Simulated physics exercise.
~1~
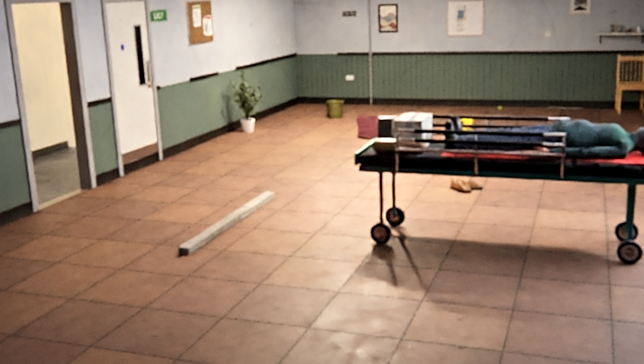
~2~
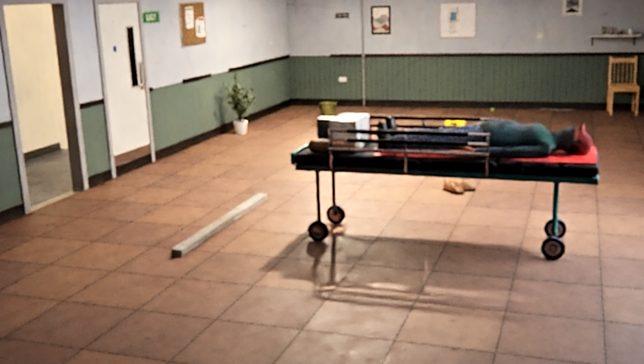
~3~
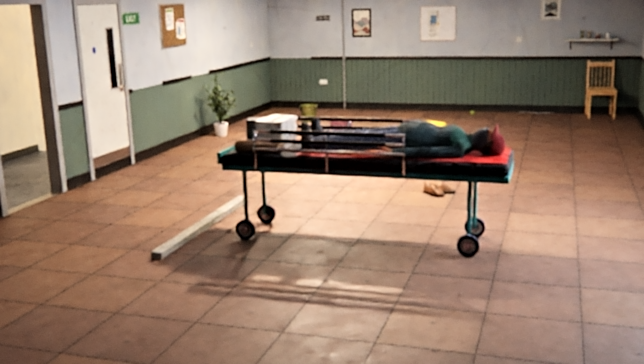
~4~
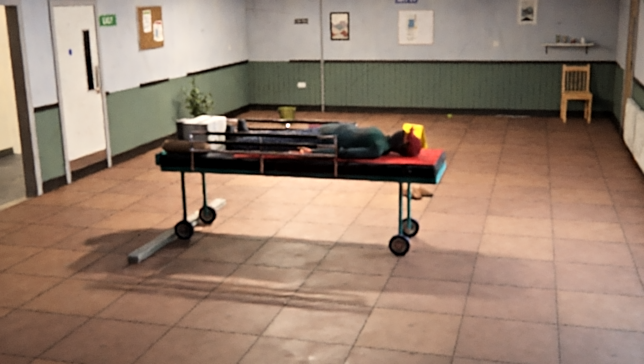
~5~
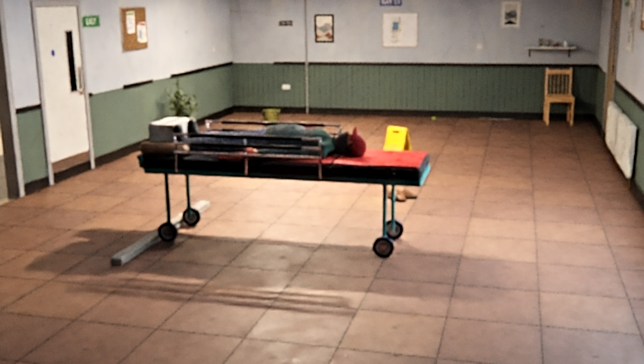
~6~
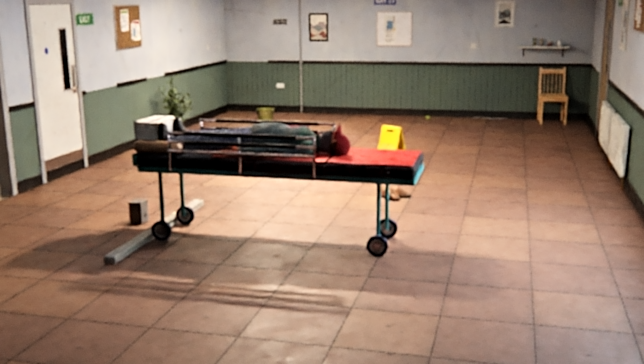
In a wide tiled room with green panelling along the walls, a wheeled stretcher rolls from right to left, carrying a limp person whose head is at the right end. A white holdall and some smaller items ride near the feet as the view pans slightly right. The stretcher reaches a pale sill lying across the floor and comes to a halt. The person slides on toward the foot end, baring the red mattress behind the head. A small grey pump drops off and ends upside down on the floor, while the person and the white holdall stay aboard.
